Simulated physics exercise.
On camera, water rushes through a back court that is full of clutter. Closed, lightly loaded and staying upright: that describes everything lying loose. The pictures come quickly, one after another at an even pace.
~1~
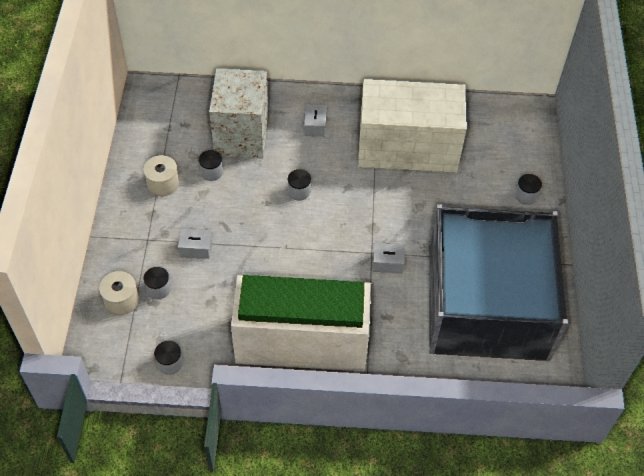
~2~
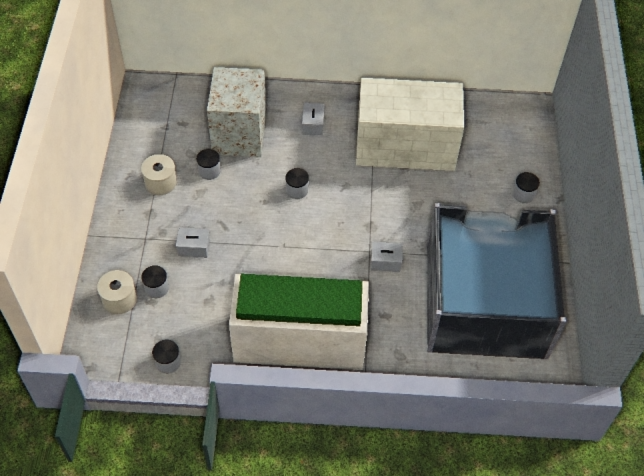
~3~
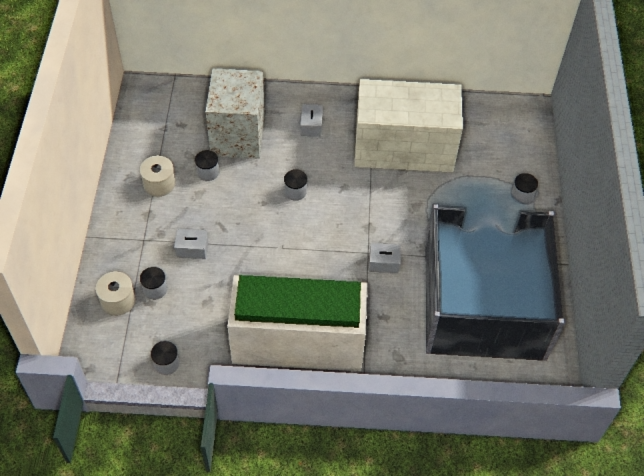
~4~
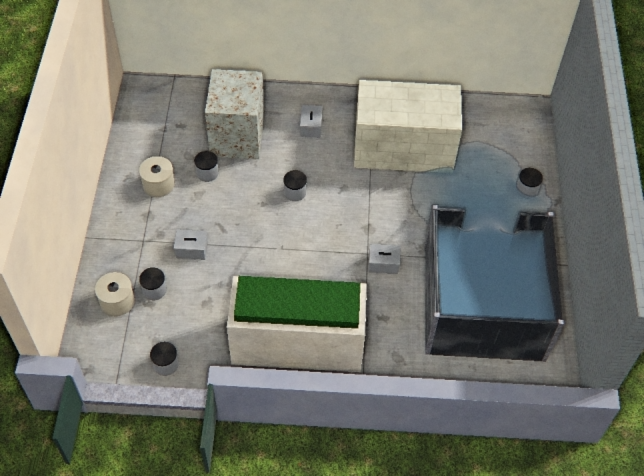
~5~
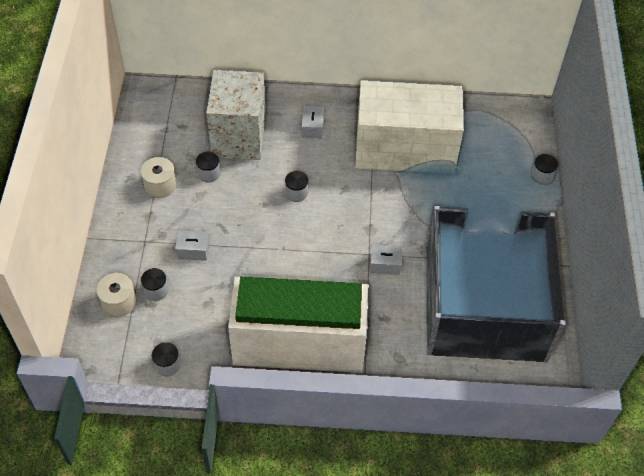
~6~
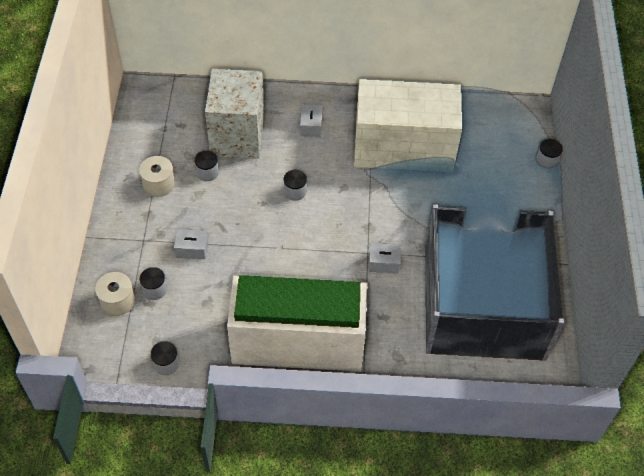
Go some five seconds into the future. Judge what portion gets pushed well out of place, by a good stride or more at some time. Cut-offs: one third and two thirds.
Between one third and two thirds.
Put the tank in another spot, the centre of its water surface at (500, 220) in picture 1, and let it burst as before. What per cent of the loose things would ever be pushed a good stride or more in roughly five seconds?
The share comes to close to 30 percent.
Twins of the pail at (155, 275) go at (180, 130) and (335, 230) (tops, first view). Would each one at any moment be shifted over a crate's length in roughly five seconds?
Result by copy: Didn't cover it; didn't cover it.
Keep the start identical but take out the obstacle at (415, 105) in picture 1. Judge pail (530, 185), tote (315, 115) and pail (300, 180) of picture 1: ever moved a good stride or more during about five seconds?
Taking them one at a time: The first traveled far, the second traveled far, the third traveled far.
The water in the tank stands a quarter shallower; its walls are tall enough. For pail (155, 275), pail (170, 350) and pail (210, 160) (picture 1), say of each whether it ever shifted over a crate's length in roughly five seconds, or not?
As listed: Under that, not that far, moved that far.
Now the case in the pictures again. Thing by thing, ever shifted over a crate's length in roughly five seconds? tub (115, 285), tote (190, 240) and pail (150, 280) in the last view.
Note, listed order - never went far / never went far / never went far.
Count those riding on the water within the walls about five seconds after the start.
Result - 5.
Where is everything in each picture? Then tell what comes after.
A pail at (530, 183) rests on the ground; a pail at (156, 277) rests on the ground; 0 of 10 have shifted, in the first frame.
A pail at (528, 181), on the bottom; a pail at (154, 276), on the bottom; 0 of 10 have shifted, in the second frame.
A pail at (527, 182) rests on the ground; a pail at (152, 277) rests on the ground; 0 of 10 have shifted, in the third frame.
A pail at (531, 177) rests on the ground, close to its start; a pail at (152, 278) rests on the ground; 1 of 10 have shifted, in the fourth frame.
A pail at (546, 163), on the bottom, a stride from its start; a pail at (153, 279), on the bottom; 1 of 10 have shifted, in the fifth frame.
A pail at (551, 148) floats, a stride from its start; a pail at (152, 278) rests on the ground; 1 of 10 have shifted, in the sixth frame.
A moment on, 1 of 10 are well off their spots; 1 afloat.
Next, 2 of 10 are well off their spots; 3 afloat.
Later, 5 of 10 are well off their spots; 2 afloat.
In the end, 4 of 10 are well off their spots, and 5 have been at some point; 5 afloat.
